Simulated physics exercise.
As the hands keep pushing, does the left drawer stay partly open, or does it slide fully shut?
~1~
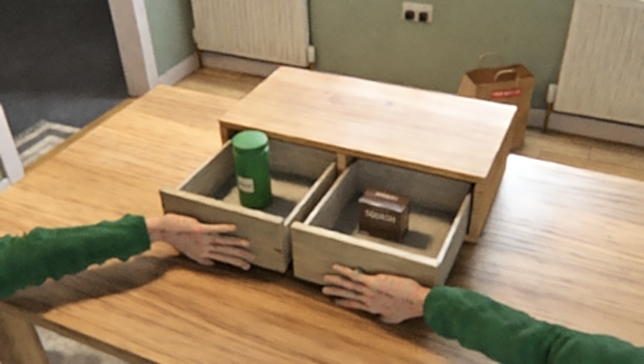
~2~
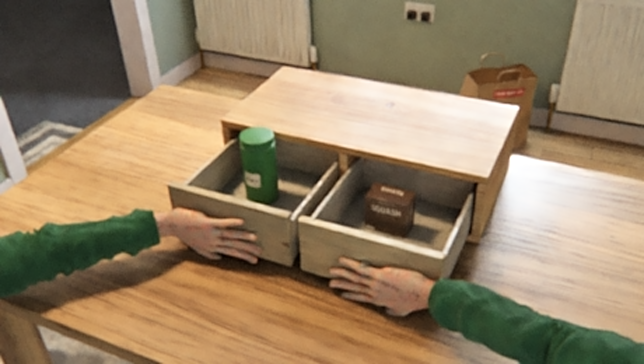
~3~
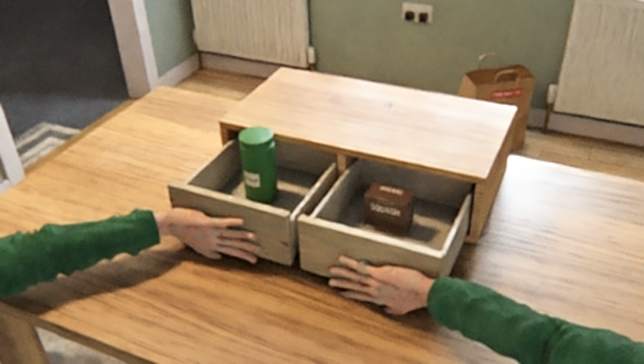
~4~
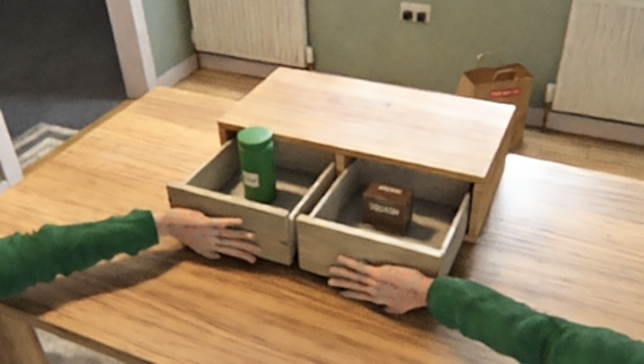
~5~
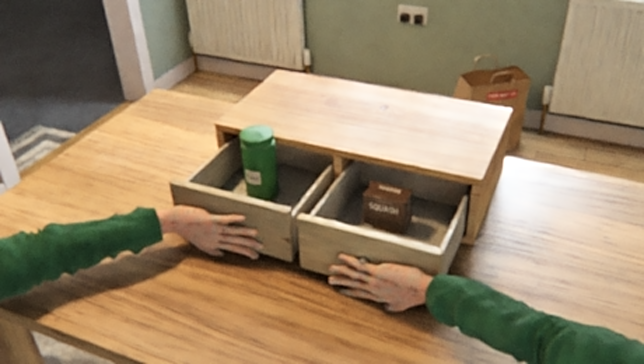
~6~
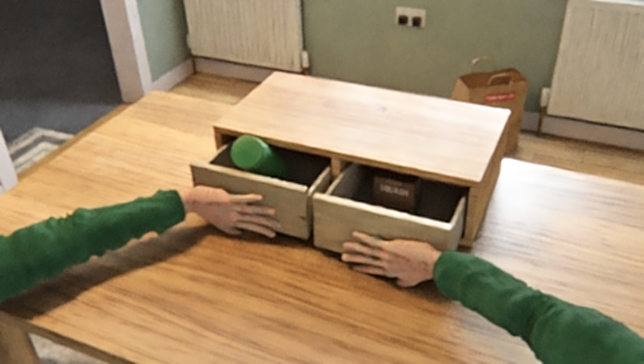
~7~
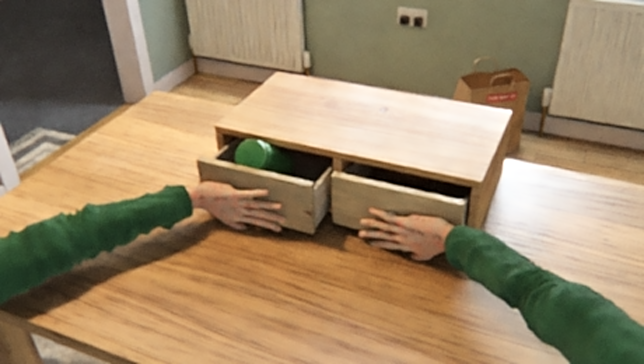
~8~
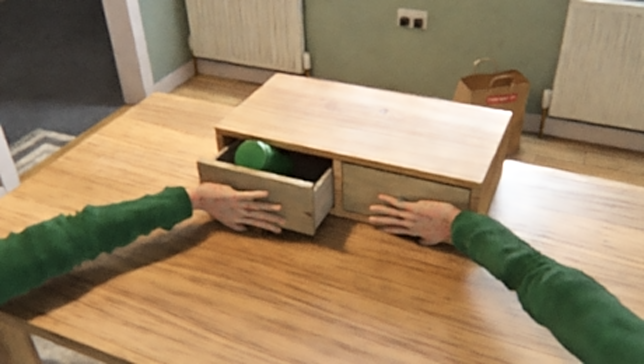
The left drawer jams and stays ajar with the green jar leaning in it, while the right drawer closes flush.
